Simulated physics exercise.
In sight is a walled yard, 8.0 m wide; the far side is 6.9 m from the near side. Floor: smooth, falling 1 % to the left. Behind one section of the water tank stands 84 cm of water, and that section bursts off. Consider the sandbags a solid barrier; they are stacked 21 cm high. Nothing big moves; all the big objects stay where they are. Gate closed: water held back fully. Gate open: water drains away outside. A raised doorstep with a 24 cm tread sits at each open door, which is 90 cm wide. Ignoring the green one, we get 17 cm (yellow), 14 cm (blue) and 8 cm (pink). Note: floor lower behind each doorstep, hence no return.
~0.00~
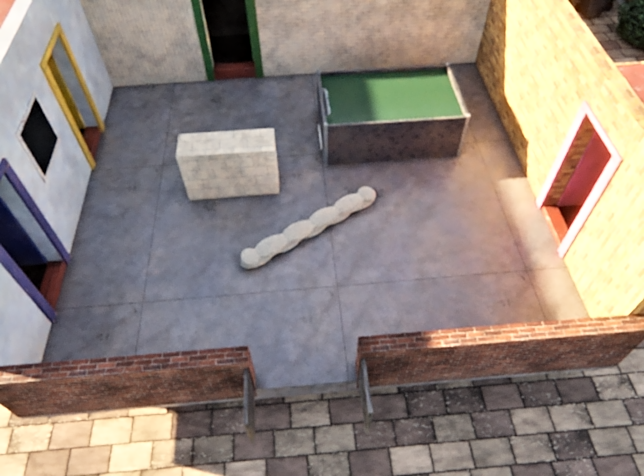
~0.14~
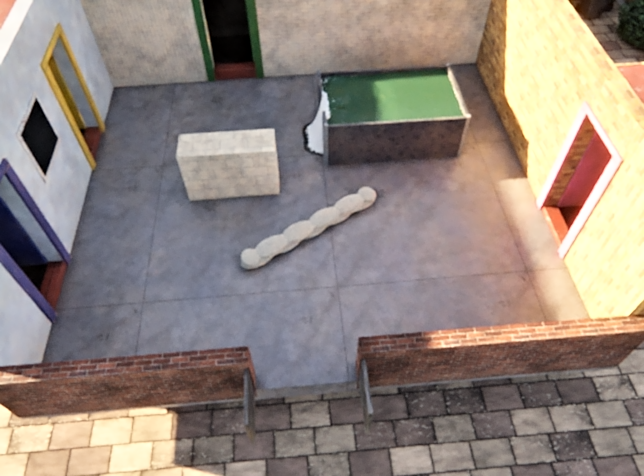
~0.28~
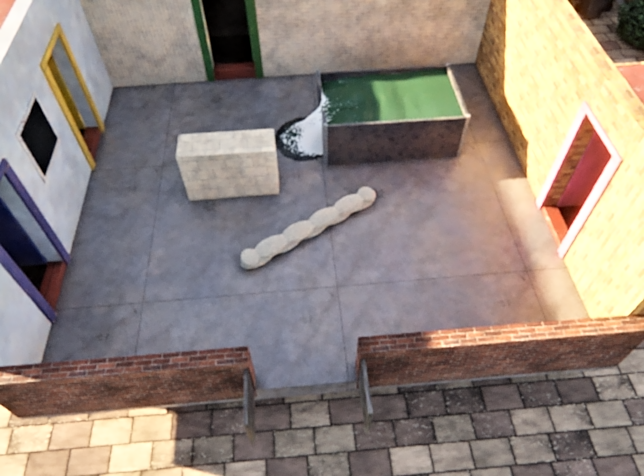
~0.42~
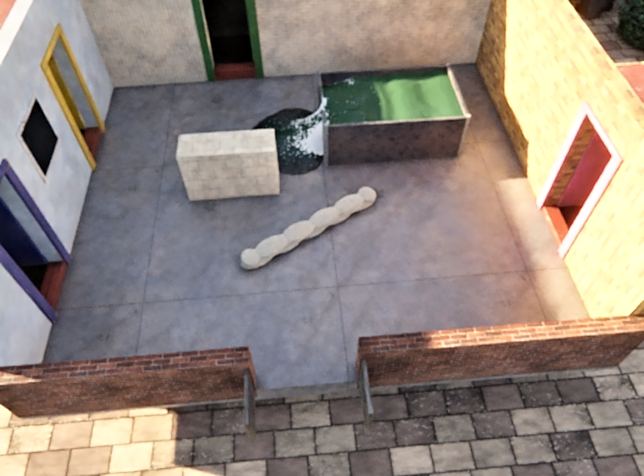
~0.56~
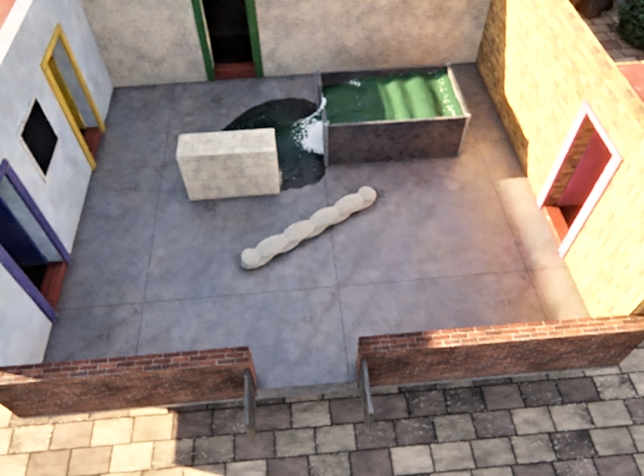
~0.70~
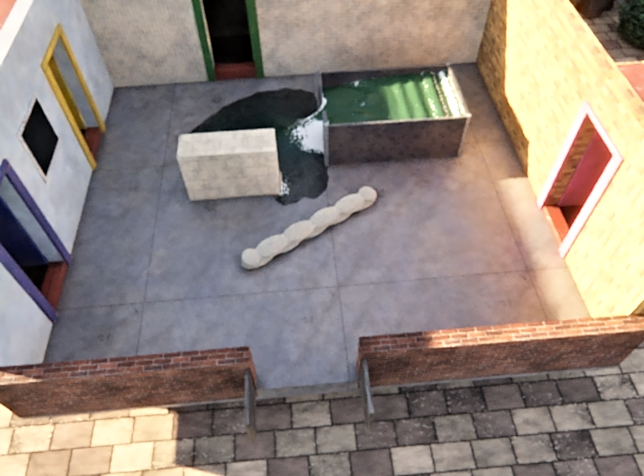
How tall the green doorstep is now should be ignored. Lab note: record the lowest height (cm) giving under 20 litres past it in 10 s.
Lowest height: 9.5 cm.
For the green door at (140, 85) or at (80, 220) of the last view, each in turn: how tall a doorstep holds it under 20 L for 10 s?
Roughly 24 and 13.0 cm.
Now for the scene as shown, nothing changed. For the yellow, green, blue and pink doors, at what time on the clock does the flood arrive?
Yellow 1.2 s, green 1.0 s, blue 2.4 s, pink not in the 10 s.
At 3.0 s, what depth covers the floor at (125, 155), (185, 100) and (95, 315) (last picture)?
Respectively 7 cm, 3 cm and 2 cm.
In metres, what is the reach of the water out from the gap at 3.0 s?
About 6.2 m.
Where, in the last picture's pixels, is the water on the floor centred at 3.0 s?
Centre of mass: About (280, 137) px.
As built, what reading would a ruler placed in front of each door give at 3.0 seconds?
Depths in cm: Yellow 32, green 9, blue 5, pink 0.
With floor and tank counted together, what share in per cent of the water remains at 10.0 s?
About 94 in every hundred.
After 1.4 s water covers 25 % of the floor, deepest (50 cm) near (320, 134); 9 cm at the green door, 0 litres in over its 24 cm doorstep.
After 3.0 s water covers 35 % of the floor, deepest (35 cm) near (108, 115); 9 cm at the green door, 0 litres in over its 24 cm doorstep.
After 10.0 s water covers 80 % of the floor, deepest (15 cm) near (36, 392); 7 cm at the green door, 0 litres in over its 24 cm doorstep.
At the green door as built, the water arrived by 1.1 s and peaked near 16 cm at 1.6 s.
Run again over the same 10 s with other heights there, 44 litres in over 7.5 cm, 12 litres over 10.5 cm. The limit of 20 litres is kept from about 9.5 cm up.
